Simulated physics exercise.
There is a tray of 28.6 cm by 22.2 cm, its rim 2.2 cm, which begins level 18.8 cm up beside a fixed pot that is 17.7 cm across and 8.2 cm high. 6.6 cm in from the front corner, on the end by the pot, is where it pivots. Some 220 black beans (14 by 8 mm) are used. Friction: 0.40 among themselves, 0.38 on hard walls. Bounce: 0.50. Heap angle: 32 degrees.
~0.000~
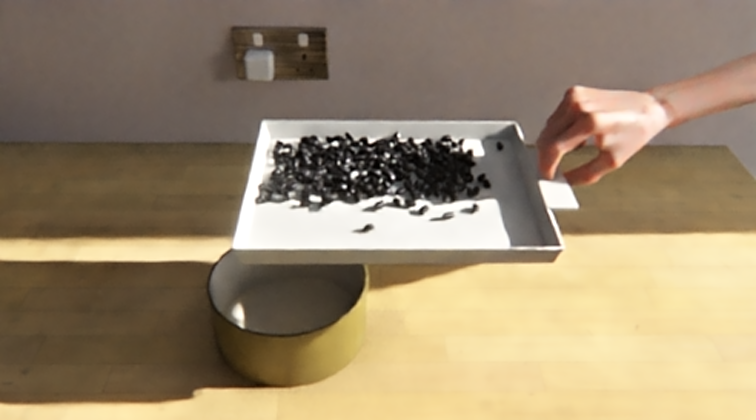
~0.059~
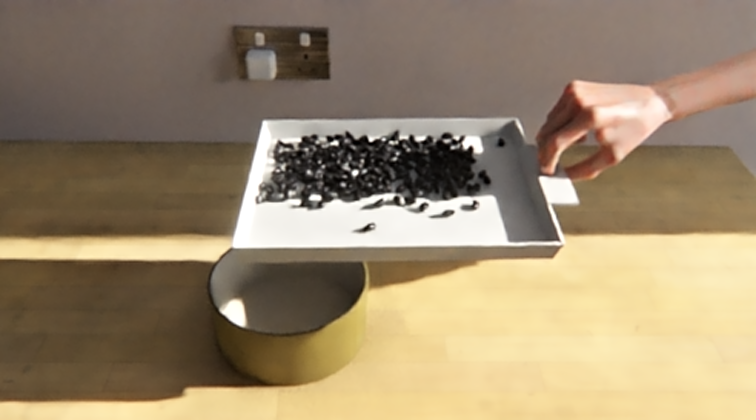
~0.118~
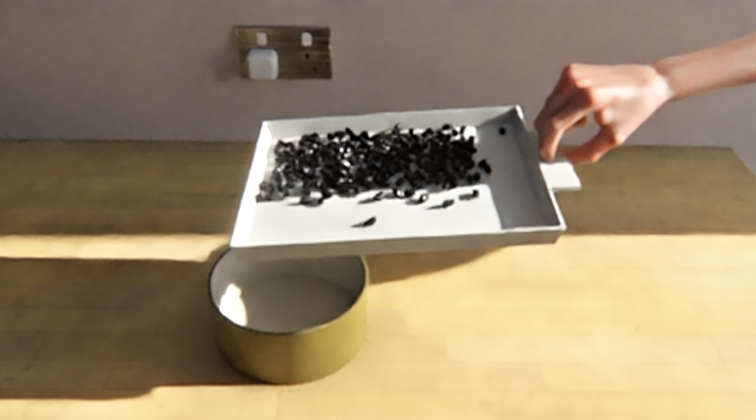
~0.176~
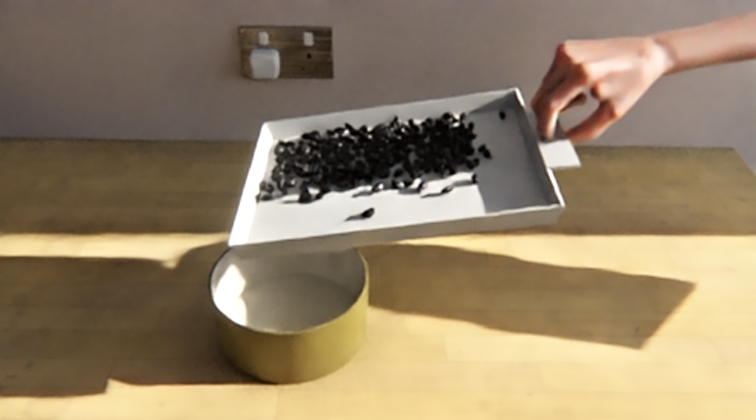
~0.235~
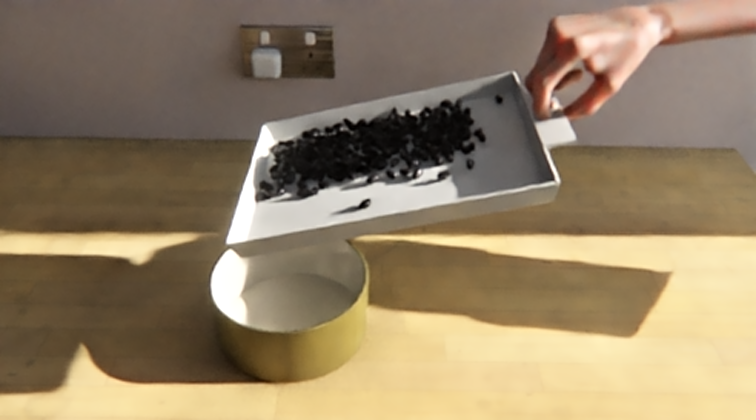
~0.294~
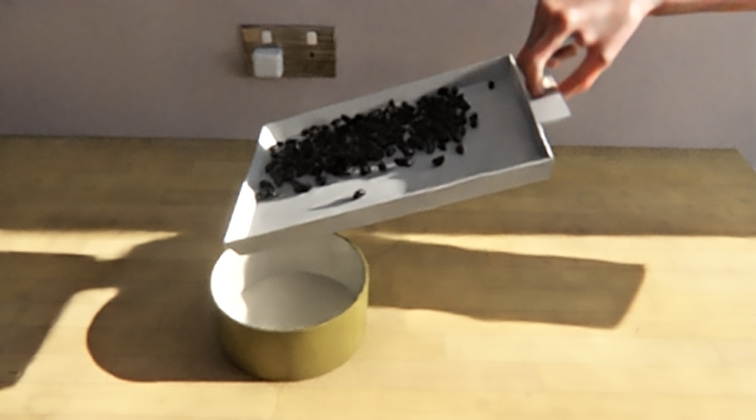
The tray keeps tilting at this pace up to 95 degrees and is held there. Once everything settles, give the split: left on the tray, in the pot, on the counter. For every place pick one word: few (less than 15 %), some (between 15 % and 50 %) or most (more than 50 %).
Tray gets few, pot gets some, counter gets most.
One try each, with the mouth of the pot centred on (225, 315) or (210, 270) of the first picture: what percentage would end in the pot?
First try about 25 per cent, second try about 65 per cent.
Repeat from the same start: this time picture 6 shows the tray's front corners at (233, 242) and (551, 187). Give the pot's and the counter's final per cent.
You'd end with pot at 25 and counter at 75.
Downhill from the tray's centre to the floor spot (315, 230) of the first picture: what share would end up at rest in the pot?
My guess is roughly 5 percent.
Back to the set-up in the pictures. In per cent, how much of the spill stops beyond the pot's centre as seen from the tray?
Around 90 per cent, give or take.
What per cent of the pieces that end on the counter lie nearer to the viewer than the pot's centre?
Share: Roughly 10 %.
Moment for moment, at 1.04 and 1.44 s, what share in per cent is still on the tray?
Close to 70 at the first time and 5 at the second.
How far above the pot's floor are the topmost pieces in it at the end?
Roughly 1.5 cm up.
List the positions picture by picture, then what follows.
In the first frame, tray tilt 0 degrees, front corners at (240, 244) and (557, 245); middle of the pieces at (376, 165); pot at (289, 277).
In the second frame, tray tilt 1 degrees, front corners at (239, 243) and (557, 240); middle of the pieces at (377, 163).
In the third frame, tray tilt 5 degrees, front corners at (237, 242) and (557, 224), lowest corner left back; middle of the pieces at (376, 158).
In the fourth frame, tray tilt 9 degrees, front corners at (235, 241) and (556, 203), lowest corner left back; middle of the pieces at (376, 150).
In the fifth frame, tray tilt 14 degrees, front corners at (233, 239) and (551, 180), lowest corner left back; middle of the pieces at (373, 143).
In the sixth frame, tray tilt 19 degrees, front corners at (230, 238) and (545, 156), lowest corner left back; middle of the pieces at (370, 136); pot at (290, 273). Its pace works out near 80 degrees a second.
After 0.74 s, tilt 55 degrees; the tray holds 100 %, the pot 0 %.
After 1.04 s, tilt 79 degrees; the tray holds 70 %, the pot 5 %.
After 1.44 s, tilt 95 degrees; the tray holds 5 %, the pot 25 %.
By 2.7 s all is still; tray 0 %, pot 35 %, counter 65 %.
